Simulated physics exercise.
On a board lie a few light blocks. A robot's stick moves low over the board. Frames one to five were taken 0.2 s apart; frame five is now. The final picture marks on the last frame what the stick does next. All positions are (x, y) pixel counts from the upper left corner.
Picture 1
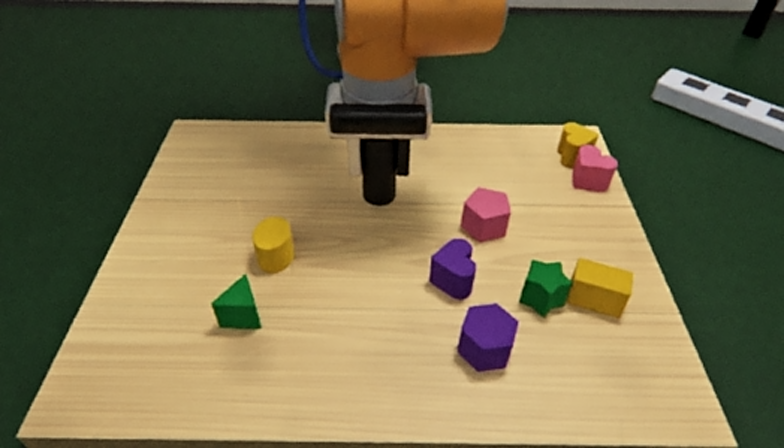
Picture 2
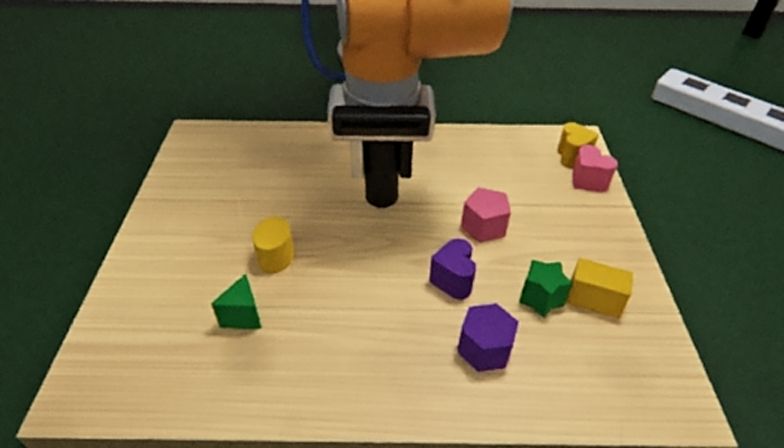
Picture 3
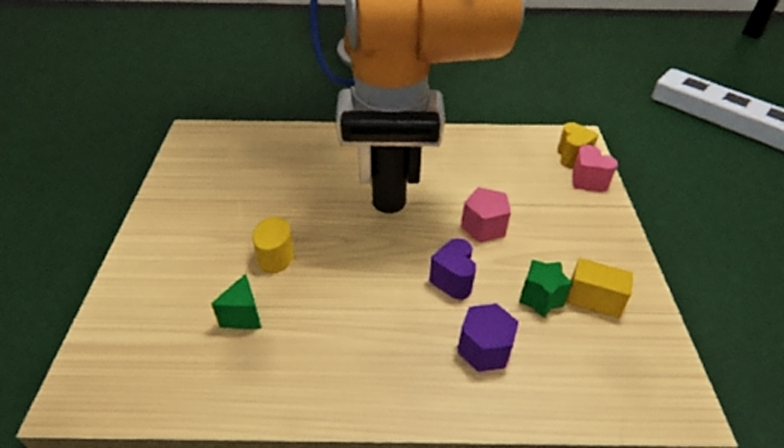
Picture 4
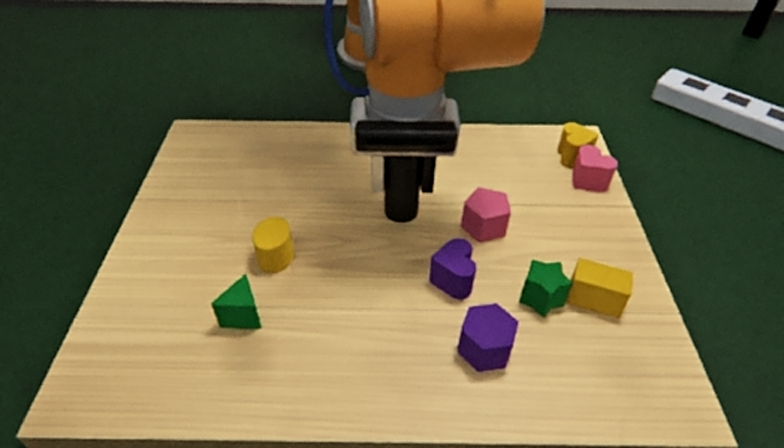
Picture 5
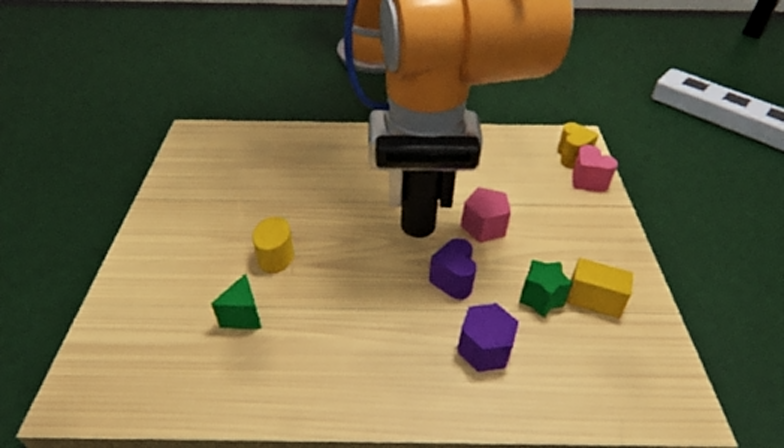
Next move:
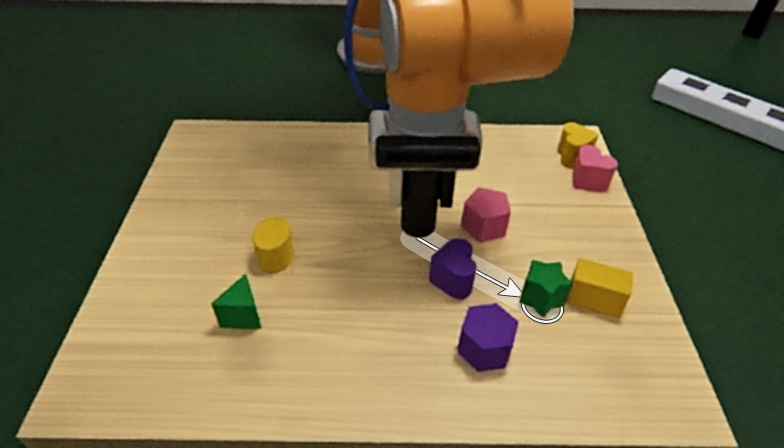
On a wooden board scattered with small colored blocks, a robot arm held a black stick low and moved it slowly right and toward the viewer, nearing the purple heart, while the blocks stayed still.
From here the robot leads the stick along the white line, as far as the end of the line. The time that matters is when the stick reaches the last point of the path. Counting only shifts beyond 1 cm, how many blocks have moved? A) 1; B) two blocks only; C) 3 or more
I choose C.
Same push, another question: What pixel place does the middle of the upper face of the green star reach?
My best guess is (588, 295).
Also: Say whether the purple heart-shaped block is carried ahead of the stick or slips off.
The block lies off to the side or behind.
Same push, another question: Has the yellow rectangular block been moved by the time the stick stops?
I'd say yes.
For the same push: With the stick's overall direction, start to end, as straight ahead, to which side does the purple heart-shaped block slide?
Facing from start to end, it will go to the right.
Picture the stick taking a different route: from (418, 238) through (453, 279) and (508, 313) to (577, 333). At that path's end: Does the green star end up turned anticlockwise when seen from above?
That would be a yes.
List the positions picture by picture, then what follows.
In the first frame, stick's lower end at (379, 195); purple heart-shaped block at (457, 256); pink pentagon at (489, 202); green star at (549, 275); yellow rectangular block at (605, 275).
In the second frame, stick at (382, 197); blocks still.
In the third frame, stick at (389, 202); blocks still.
In the fourth frame, stick at (401, 212); blocks still.
In the fifth frame, stick at (418, 226); purple heart-shaped block at (457, 256); pink pentagon at (489, 202); green star at (549, 275); yellow rectangular block at (605, 275).
Drawn move, from (418, 238) to (542, 306).
On the path given first. One third of the way, stick at (458, 248); purple heart-shaped block at (465, 267), turned 25° clockwise.
Two thirds of the way, stick at (500, 270); purple heart-shaped block at (478, 280), turned 85° clockwise.
At the end, stick at (547, 294); purple heart-shaped block at (478, 280), turned 85° clockwise; pink pentagon still; green star at (588, 295); yellow rectangular block at (627, 278), turned 25° anticlockwise.
